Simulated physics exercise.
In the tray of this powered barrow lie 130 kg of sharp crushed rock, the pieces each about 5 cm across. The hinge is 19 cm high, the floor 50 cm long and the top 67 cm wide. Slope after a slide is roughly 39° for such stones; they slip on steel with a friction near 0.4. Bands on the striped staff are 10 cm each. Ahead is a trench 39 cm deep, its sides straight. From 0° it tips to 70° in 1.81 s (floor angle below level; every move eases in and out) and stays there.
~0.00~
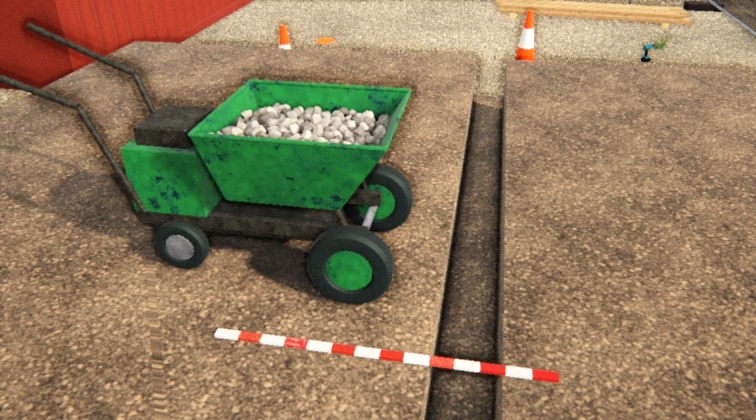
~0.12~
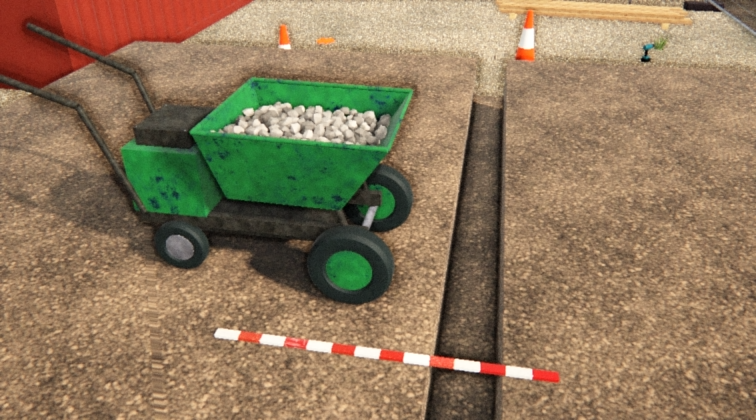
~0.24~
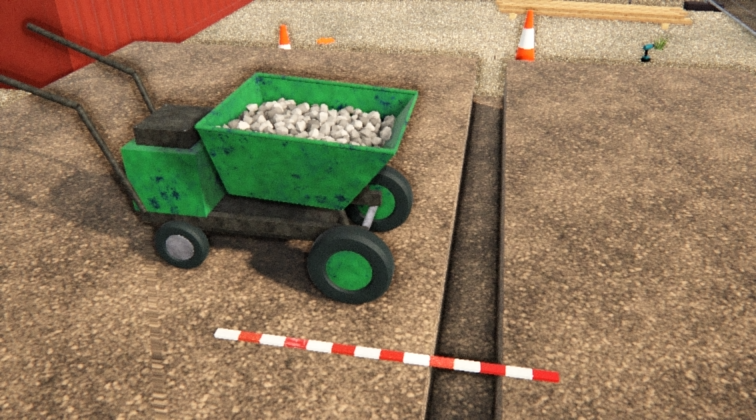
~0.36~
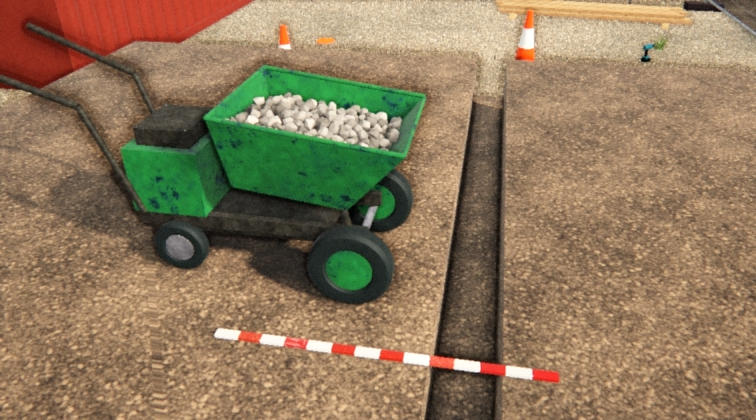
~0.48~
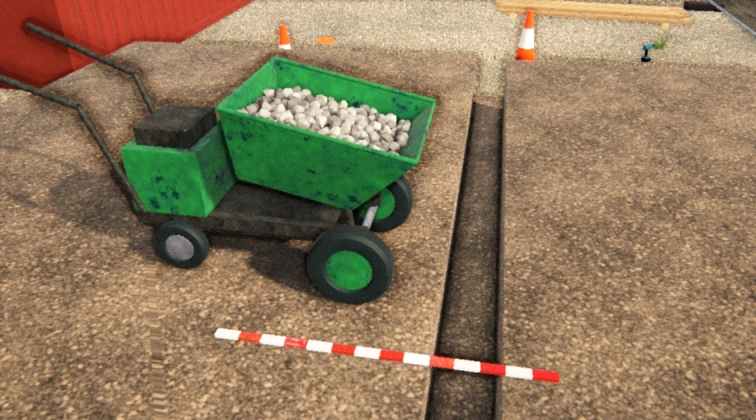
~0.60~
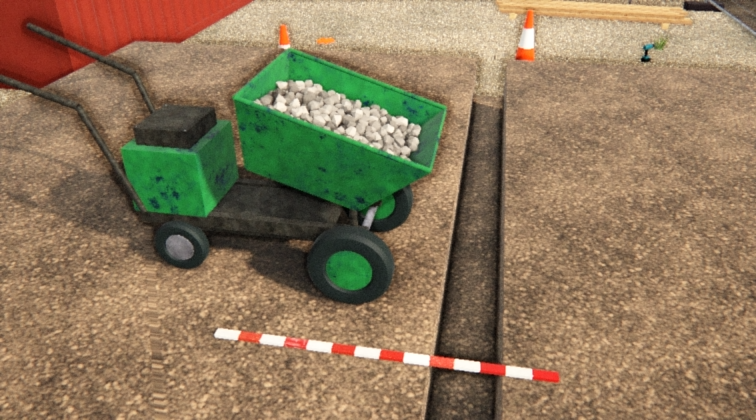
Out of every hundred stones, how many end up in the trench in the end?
Around 32 in every hundred.
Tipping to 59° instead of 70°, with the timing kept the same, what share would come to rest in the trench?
Roughly 5%.
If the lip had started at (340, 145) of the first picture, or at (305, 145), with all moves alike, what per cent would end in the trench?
60 and 60 %.
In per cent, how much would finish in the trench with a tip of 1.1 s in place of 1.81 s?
Then some 25 per cent would.
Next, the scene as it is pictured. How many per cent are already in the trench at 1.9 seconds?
By then, around 0 percent.
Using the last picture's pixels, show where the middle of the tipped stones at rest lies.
Somewhere around (500, 277) in the last picture.
After 1.4 s the floor is at 59°; 100 % in the tray; the foremost stones are at (483, 220).
After 1.9 s the floor is at 70°; 85 % in the tray, 2 % in the trench, 14 % past the trench; the foremost stones are at (564, 290).
After 2.3 s the floor is at 70°; 70 % in the tray, 4 % in the trench, 26 % past the trench; the foremost stones are at (614, 287).
After 4.2 s the floor is at 70°; 37 % in the tray, 32 % in the trench, 31 % past the trench; the foremost stones are at (624, 290).
